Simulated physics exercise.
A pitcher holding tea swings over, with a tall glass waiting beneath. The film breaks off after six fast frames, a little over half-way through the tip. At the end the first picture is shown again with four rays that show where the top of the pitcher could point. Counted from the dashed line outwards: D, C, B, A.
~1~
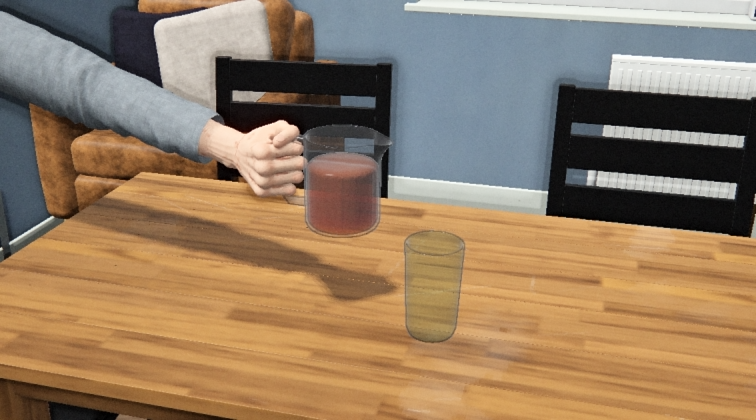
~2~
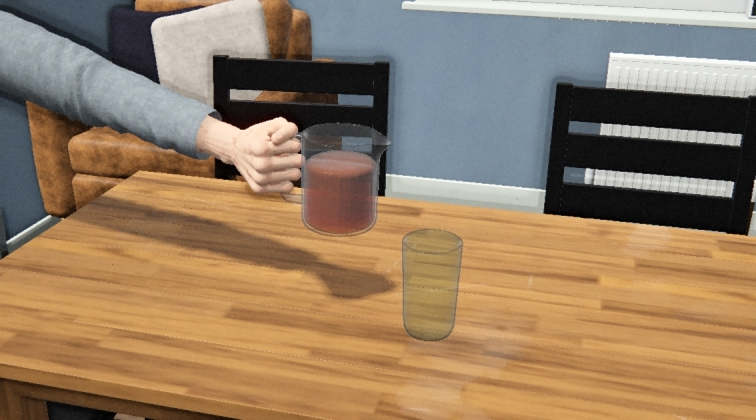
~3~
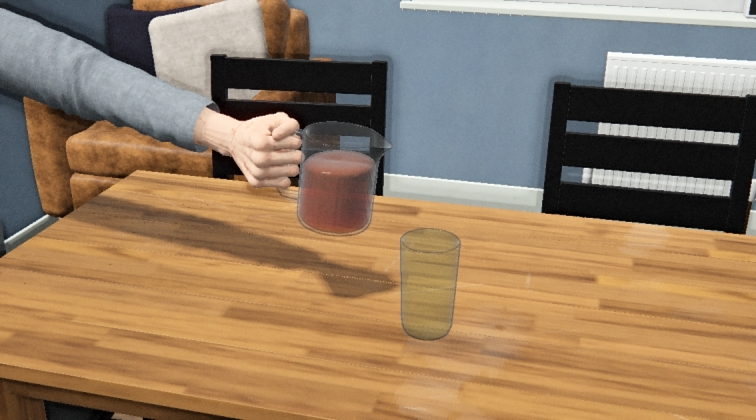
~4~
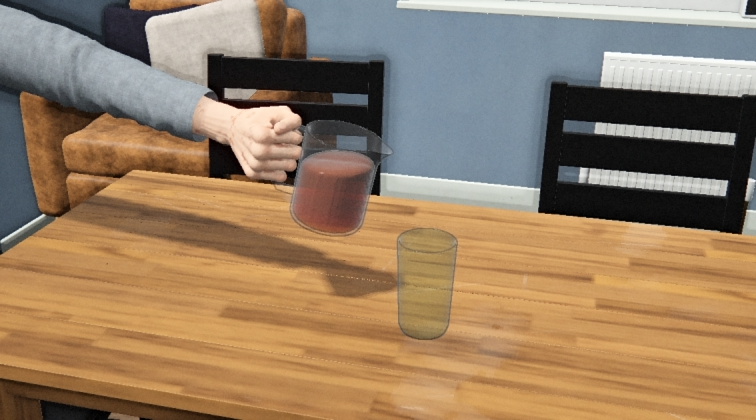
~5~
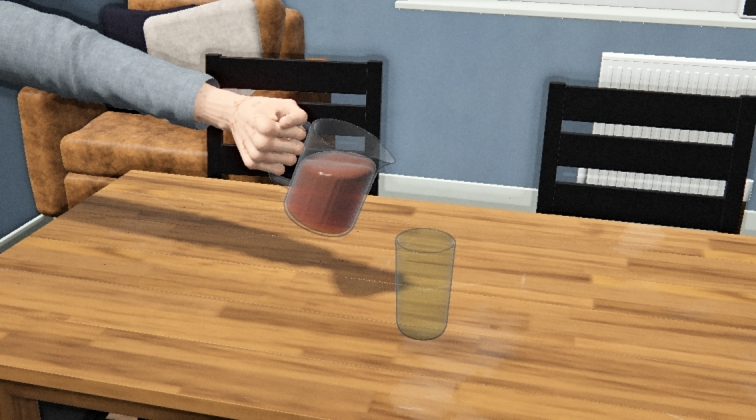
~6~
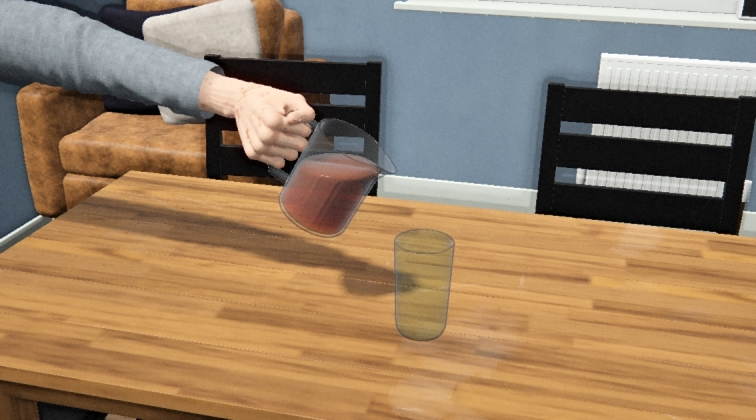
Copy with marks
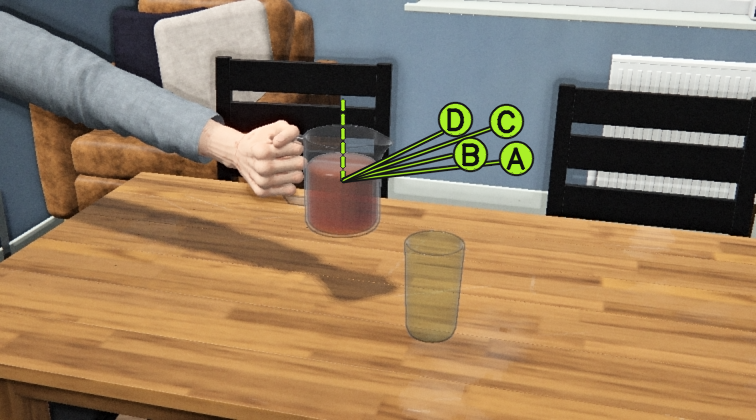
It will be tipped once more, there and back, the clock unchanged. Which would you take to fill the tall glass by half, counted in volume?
Use mark C.
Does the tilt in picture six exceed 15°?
Yes, it does.
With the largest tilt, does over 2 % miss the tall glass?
No, it does not.
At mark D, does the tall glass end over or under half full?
Under half.
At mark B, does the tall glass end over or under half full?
Over half.
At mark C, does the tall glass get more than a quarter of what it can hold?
Yes, clearly.
On the marked copy, A at (500, 162); B at (452, 155); C at (490, 128); D at (442, 132).
For mark A, the tall glass ends with about 81 % of what it can hold.
For mark B, the tall glass ends with about 66 % of what it can hold.
For mark C, the tall glass ends with about 50 % of what it can hold.
For mark D, the tall glass ends with about 35 % of what it can hold.
